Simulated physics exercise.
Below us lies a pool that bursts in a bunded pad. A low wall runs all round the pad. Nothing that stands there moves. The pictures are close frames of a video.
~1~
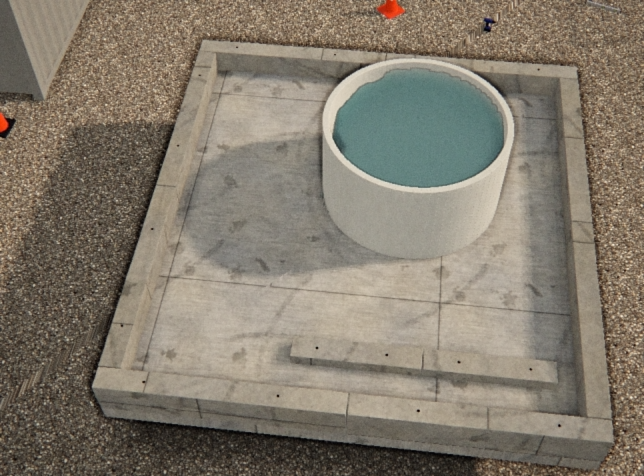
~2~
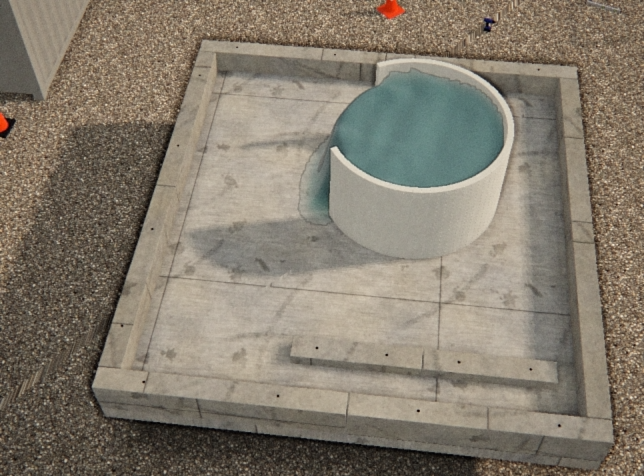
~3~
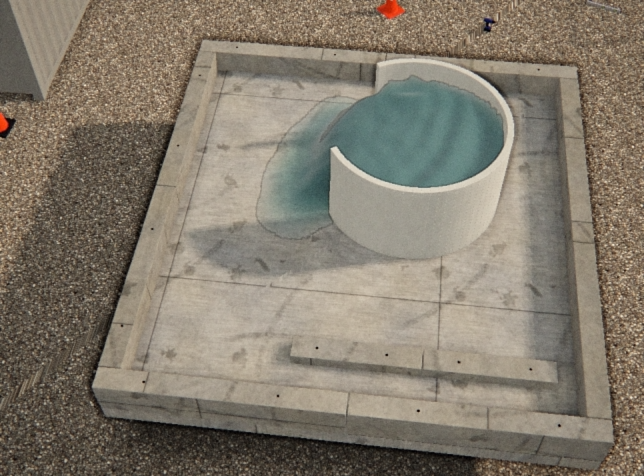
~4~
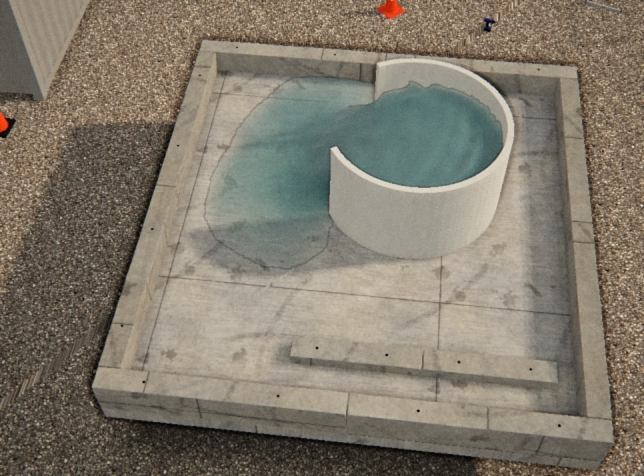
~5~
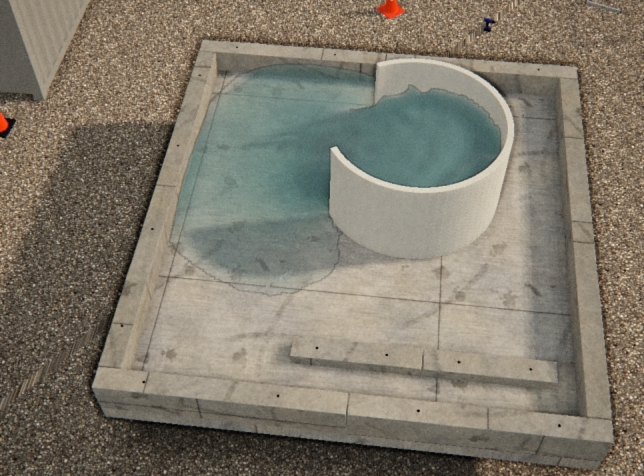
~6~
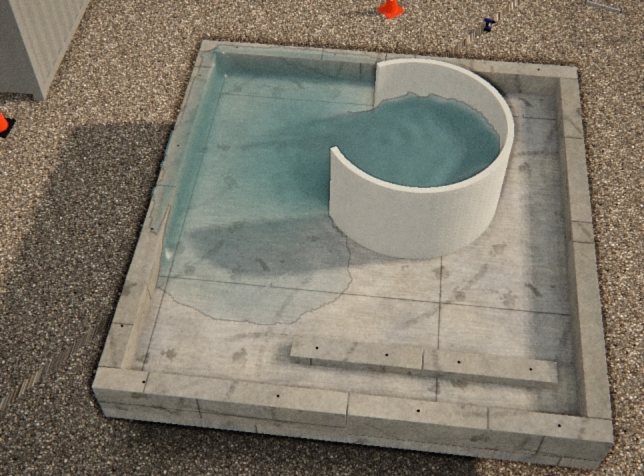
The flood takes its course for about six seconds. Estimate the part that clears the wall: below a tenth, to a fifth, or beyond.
It loses from a tenth to a fifth.
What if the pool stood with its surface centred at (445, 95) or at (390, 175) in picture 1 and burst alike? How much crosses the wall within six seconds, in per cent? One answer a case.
Roughly 20 per cent, then 18 per cent.
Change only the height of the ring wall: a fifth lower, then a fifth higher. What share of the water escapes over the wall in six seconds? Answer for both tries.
In turn 26 and 12 per cent.
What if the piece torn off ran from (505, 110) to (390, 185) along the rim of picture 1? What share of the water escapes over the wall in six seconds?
Close to 20 %.
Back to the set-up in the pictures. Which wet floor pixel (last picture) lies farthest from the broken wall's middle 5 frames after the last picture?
Roughly at (129, 383).
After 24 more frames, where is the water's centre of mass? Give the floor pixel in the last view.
Near (331, 217).
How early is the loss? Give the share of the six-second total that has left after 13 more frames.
Some 95 per cent.
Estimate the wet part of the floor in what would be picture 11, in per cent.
Near 50 in a hundred.
A moment on, water covers 45 % of the floor; the low wall has let 1 % over.
Next, water covers 45 % of the floor; the low wall has let 5 % over.
Then, water covers 55 % of the floor; the low wall has let 17 % over.
Later, water covers 75 % of the floor; the low wall has let 17 % over.
In the end, water covers 80 % of the floor; the low wall has let 18 % over.
